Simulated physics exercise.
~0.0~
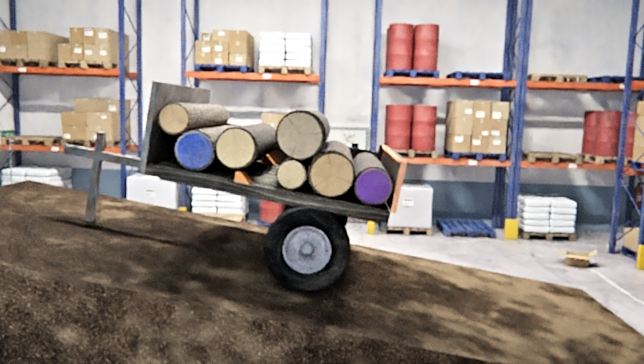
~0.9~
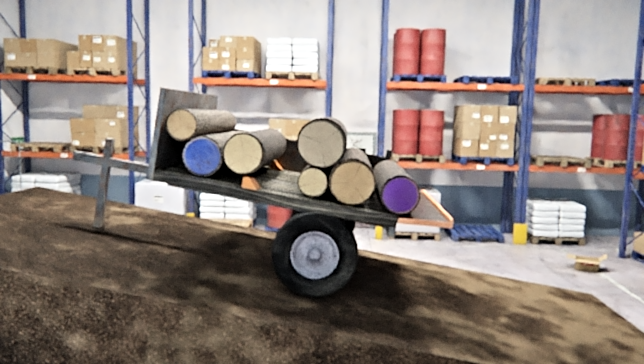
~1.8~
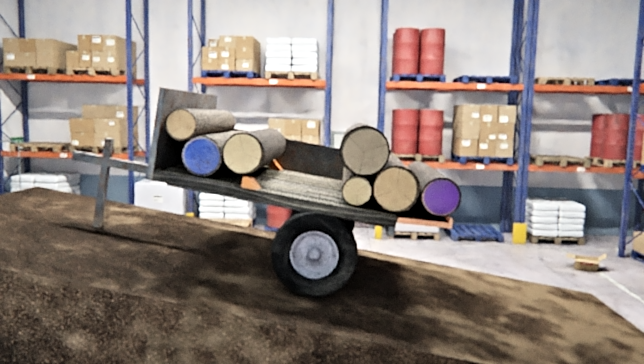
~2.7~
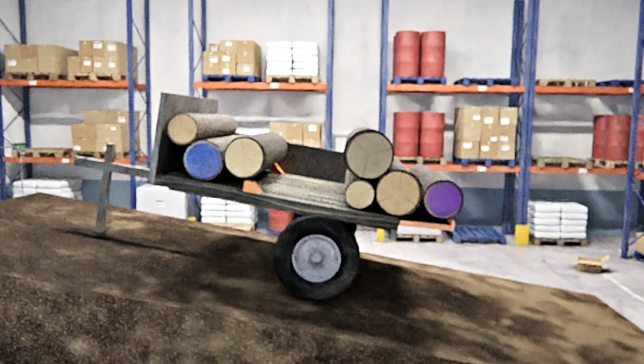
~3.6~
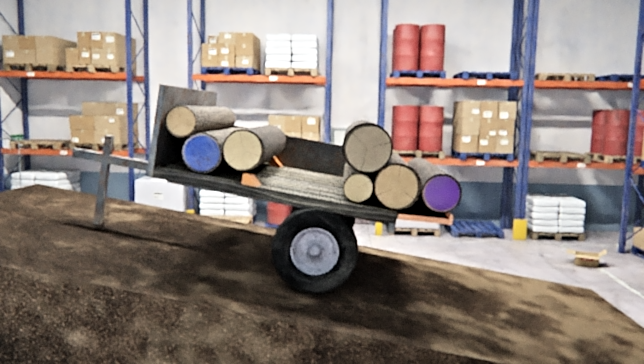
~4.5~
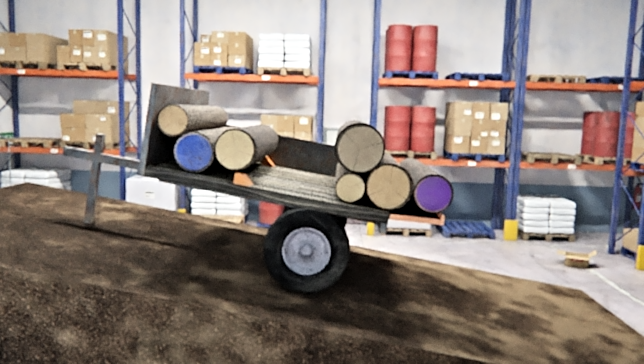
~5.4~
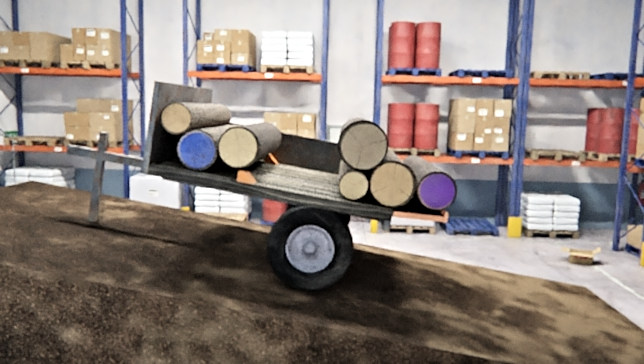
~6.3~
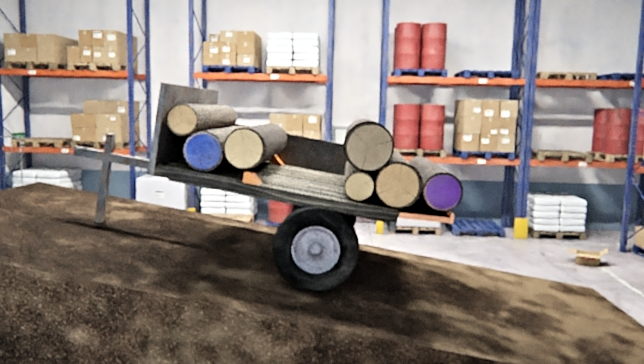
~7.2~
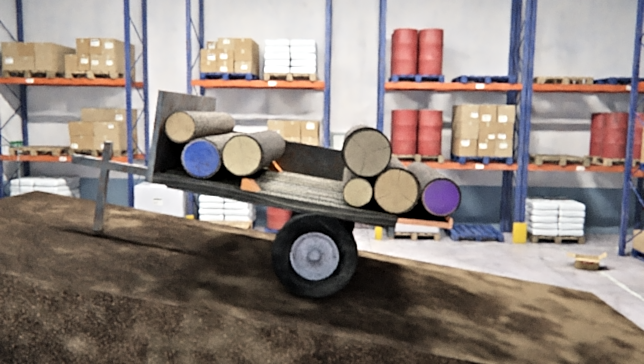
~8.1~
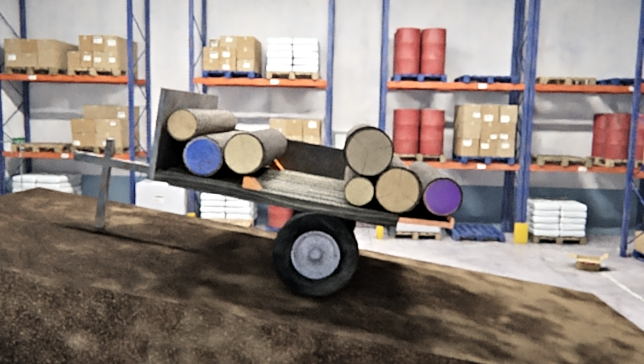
Logs on a tilted trailer rolling right as the tailgate drops, the purple-ended one stopping on it, blue staying put behind.
